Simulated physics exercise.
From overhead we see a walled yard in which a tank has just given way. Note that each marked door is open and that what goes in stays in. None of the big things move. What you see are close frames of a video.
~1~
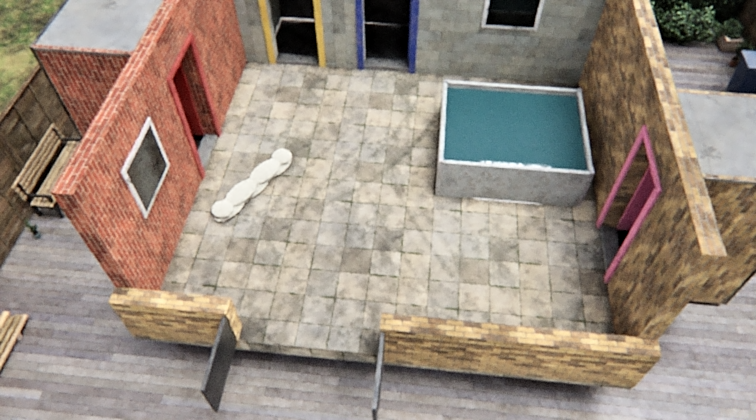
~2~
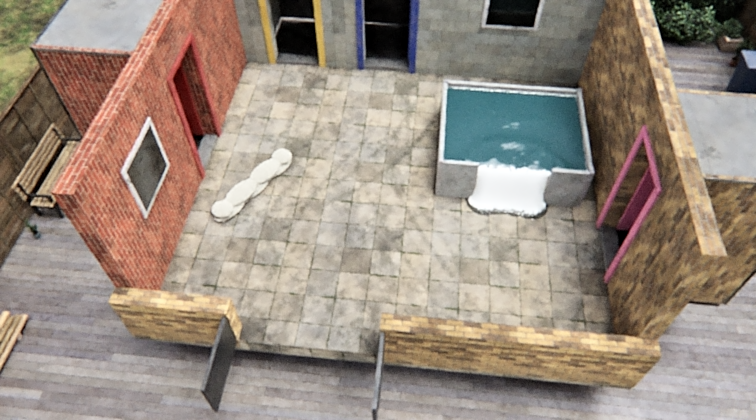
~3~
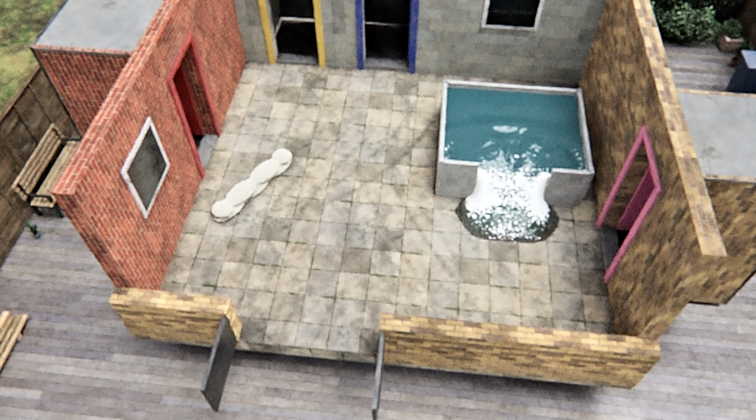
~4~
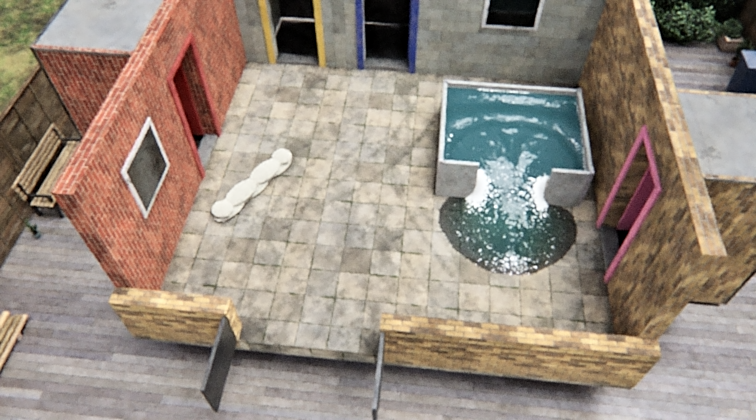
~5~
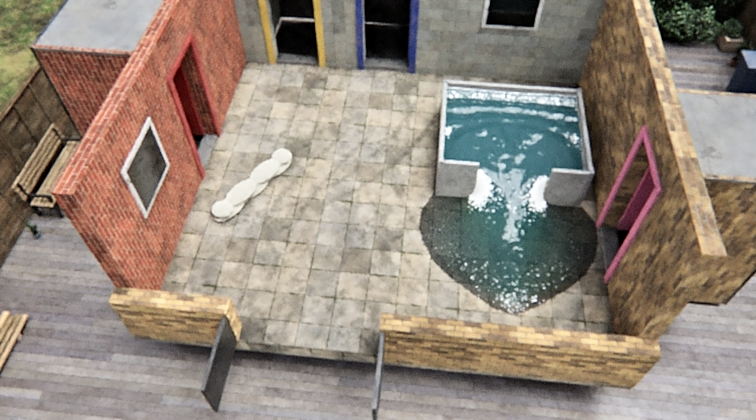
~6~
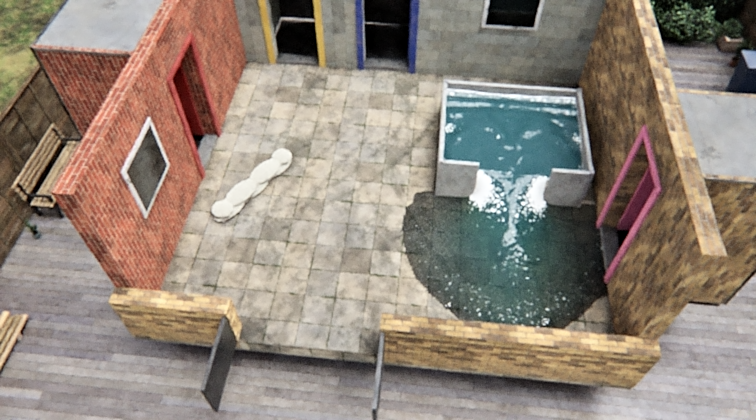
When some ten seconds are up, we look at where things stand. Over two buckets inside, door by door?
At the end, the blue door doesn't get too much water coming through; the pink door gets too much water coming through; the red door doesn't get too much water coming through; the yellow door doesn't get too much water coming through.
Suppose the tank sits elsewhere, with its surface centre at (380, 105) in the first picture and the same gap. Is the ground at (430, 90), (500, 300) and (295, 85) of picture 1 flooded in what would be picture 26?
As listed: Untouched, reached, untouched.
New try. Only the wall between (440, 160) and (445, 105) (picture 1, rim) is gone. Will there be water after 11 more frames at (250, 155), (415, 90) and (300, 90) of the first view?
Point by point: Swamped, untouched and swamped.
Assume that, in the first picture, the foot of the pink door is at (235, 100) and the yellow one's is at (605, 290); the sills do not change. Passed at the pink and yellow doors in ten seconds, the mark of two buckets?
After that, the pink door stays within the limit and the yellow door tops the limit.
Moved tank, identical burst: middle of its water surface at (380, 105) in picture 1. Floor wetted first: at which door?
The pink-painted one.
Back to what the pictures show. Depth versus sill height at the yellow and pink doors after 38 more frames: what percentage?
Near 0 per cent and 150 per cent, respectively.
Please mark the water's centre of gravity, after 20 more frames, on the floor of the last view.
Estimate: (478, 230).
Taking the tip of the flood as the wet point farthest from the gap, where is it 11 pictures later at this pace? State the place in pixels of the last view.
Roughly at (237, 324).
A moment on, water covers 25 % of the floor; the blue door not reached, the pink door wet at the sill, nothing in, the red door not reached, the yellow door not reached.
Next, water covers 30 % of the floor; the blue door not reached, the pink door under two buckets in, the red door not reached, the yellow door not reached.
Then, water covers 40 % of the floor; the blue door not reached, the pink door over two buckets in, the red door not reached, the yellow door not reached.
Later, water covers 65 % of the floor; the blue door not reached, the pink door far over two buckets in, the red door wet at the sill, nothing in, the yellow door not reached.
In the end, water covers 95 % of the floor; the blue door wet at the sill, nothing in, the pink door far over two buckets in, the red door wet at the sill, nothing in, the yellow door wet at the sill, nothing in.
